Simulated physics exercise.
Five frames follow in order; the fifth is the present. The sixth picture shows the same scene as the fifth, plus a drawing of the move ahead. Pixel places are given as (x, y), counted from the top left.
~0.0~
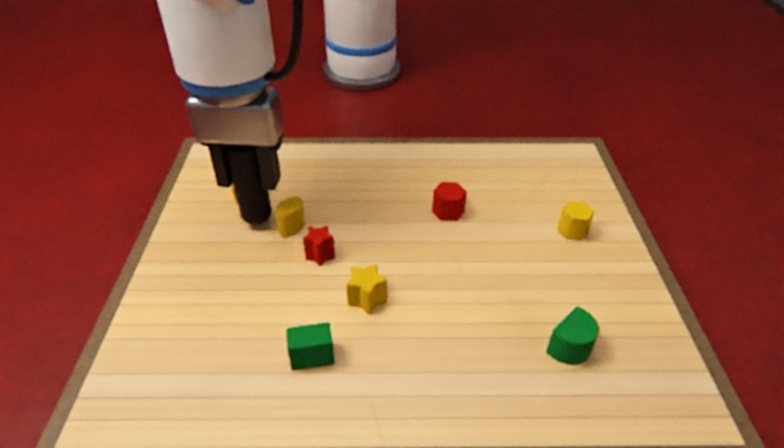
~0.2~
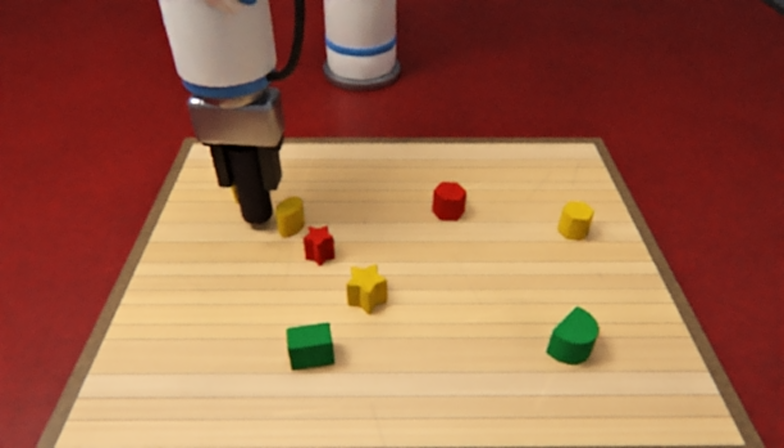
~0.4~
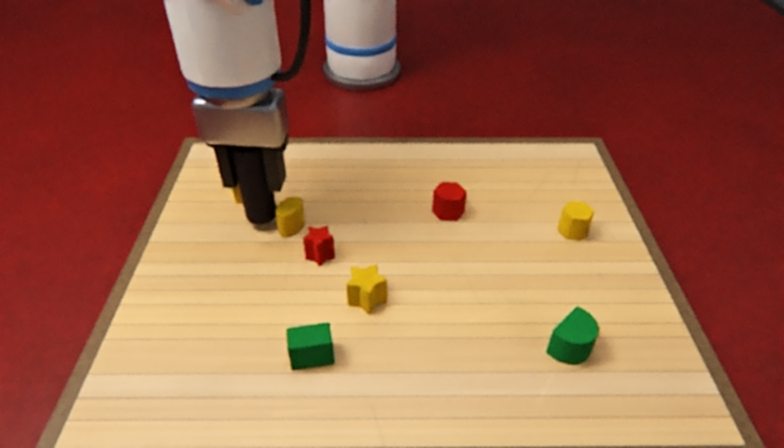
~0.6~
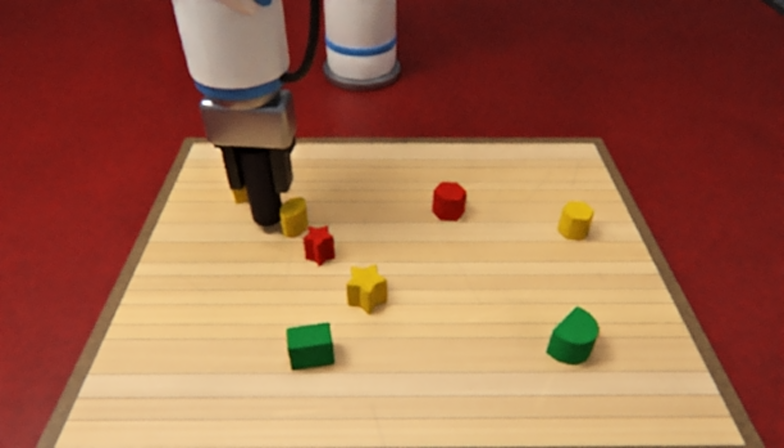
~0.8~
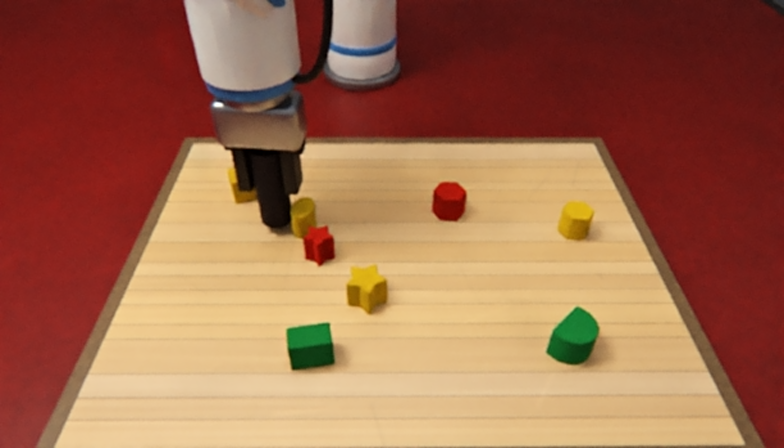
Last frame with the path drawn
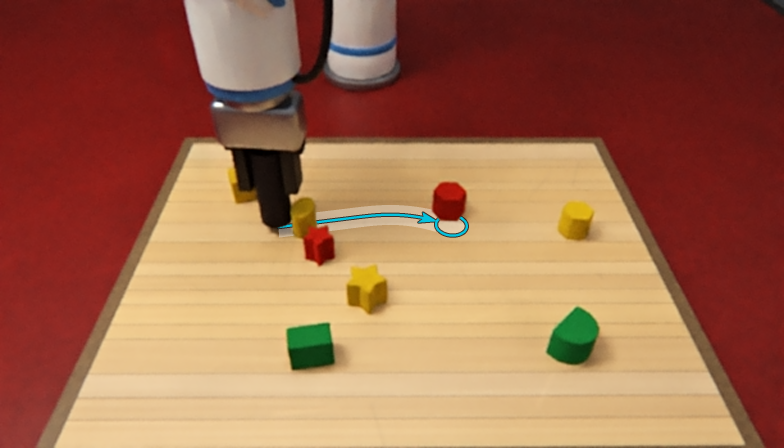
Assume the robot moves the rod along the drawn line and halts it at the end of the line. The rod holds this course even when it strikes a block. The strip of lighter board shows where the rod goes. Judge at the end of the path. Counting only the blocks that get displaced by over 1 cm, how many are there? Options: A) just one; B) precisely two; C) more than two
Letter B.
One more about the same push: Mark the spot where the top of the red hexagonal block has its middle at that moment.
At pixel (471, 189).
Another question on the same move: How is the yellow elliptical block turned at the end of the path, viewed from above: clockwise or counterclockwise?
It turns clockwise.
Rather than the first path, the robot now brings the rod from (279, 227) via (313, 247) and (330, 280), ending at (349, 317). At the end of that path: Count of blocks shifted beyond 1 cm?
By the end, three or more blocks will have moved.
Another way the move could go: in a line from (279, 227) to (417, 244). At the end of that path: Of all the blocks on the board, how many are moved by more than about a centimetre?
The push moves one block more than 1 cm.
Path on the board, from (279, 227) through (338, 220) and (395, 215) to (451, 225).
What follows on the original path. One third of the way, rod at (337, 212); yellow elliptical block at (362, 204), turned 30° clockwise.
Two thirds of the way, rod at (397, 207); yellow elliptical block at (413, 209), turned 80° clockwise.
At the end, rod at (452, 217); yellow elliptical block at (425, 215), turned 105° clockwise; red star in place; red hexagonal block at (471, 189), turned 30° anticlockwise.
